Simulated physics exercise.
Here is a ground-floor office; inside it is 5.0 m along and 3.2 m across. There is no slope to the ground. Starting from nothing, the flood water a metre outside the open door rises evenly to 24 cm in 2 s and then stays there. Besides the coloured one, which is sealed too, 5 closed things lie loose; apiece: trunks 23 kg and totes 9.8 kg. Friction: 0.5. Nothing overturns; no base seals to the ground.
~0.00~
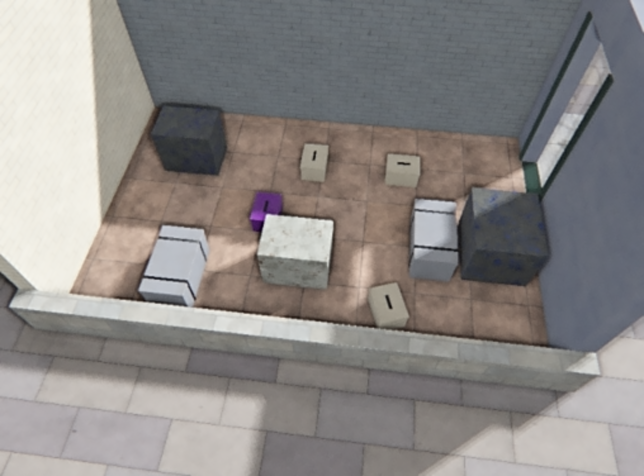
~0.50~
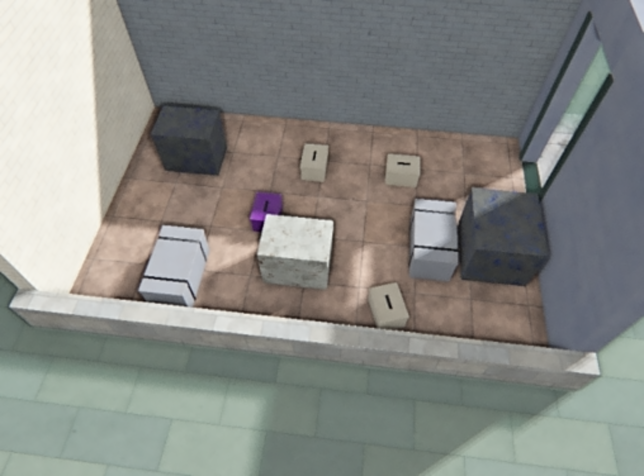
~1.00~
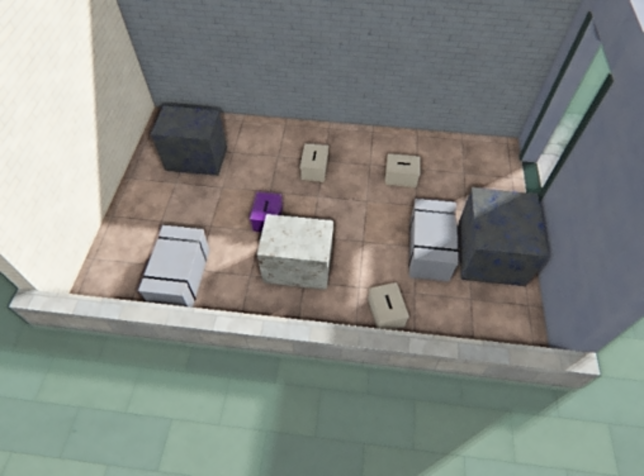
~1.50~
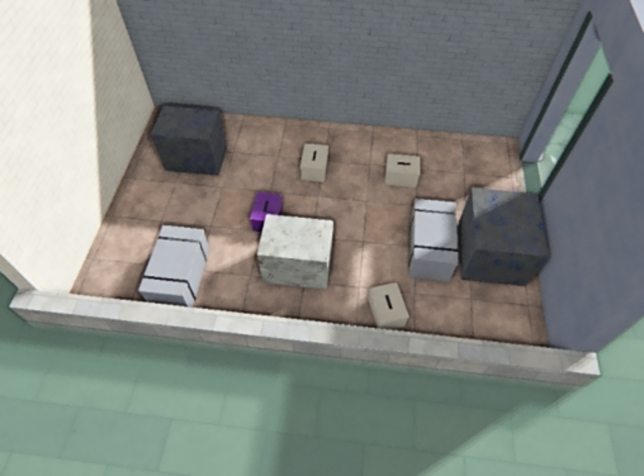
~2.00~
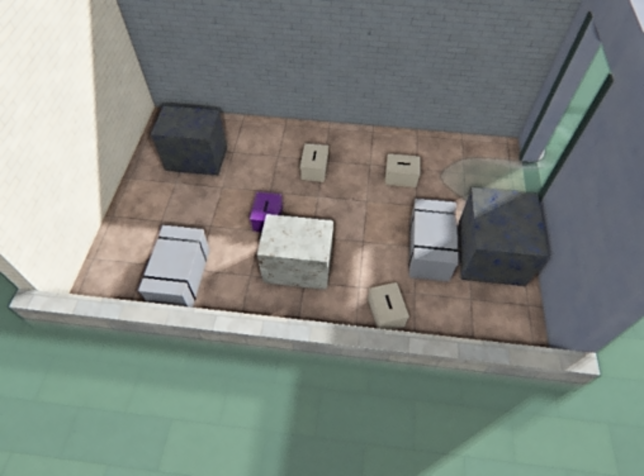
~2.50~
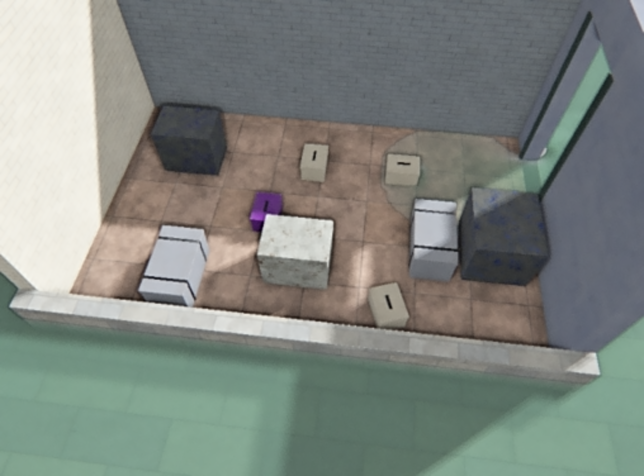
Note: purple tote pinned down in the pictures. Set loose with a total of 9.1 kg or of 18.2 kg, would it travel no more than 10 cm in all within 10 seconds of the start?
The high one.
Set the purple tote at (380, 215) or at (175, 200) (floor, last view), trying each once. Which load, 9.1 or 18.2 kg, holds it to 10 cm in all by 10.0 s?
Taking the two spots in turn, neither keeps it, then only the heavier keeps it.
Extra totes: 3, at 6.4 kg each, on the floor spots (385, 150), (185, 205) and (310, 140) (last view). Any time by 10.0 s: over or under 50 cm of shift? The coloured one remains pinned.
Listed in turn, they go over the bar, over the bar, over the bar.
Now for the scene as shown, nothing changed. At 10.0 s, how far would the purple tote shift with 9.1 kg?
I'd put it at roughly 120 cm.
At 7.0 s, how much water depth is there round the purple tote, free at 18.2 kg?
Close to 6 cm deep.
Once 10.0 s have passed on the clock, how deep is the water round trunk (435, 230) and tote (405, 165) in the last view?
First about 5 cm, second about 9 cm.
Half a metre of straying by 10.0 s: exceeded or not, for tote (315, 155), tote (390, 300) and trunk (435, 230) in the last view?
Exceeds it; falls short; falls short.
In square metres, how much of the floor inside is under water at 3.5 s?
About 5.5 m2 is covered.
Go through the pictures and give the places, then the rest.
In the first frame, the purple tote at (266, 207), on the bottom; water covers 0.0 m2; 0 of 6 have shifted.
In the second frame, the purple tote at (266, 207), on the bottom; water covers 0.0 m2; 0 of 6 have shifted.
In the third frame, the purple tote at (266, 207), on the bottom; water covers 0.0 m2; 0 of 6 have shifted.
In the fourth frame, the purple tote at (266, 207) rests on the ground; water covers 0.0 m2; 0 of 6 have shifted.
In the fifth frame, the purple tote at (266, 207) rests on the ground; 0.7 m2 under water; 0 of 6 have shifted.
In the sixth frame, the purple tote at (266, 207) rests on the ground; 2.3 m2 under water; 0 of 6 have shifted.
After 3.5 s the purple tote would be 0 cm from its start with 9.1 kg and 0 cm from its start with 18.2 kg; 1 cm of water round it then.
After 4.5 s the purple tote would be 26 cm from its start with 9.1 kg and 0 cm from its start with 18.2 kg; 6 cm of water round it then.
After 7.0 s the purple tote would be 108 cm from its start with 9.1 kg and 0 cm from its start with 18.2 kg; 6 cm of water round it then.
After 10.0 s the purple tote would be 125 cm from its start with 9.1 kg and 0 cm from its start with 18.2 kg; 9 cm of water round it then.
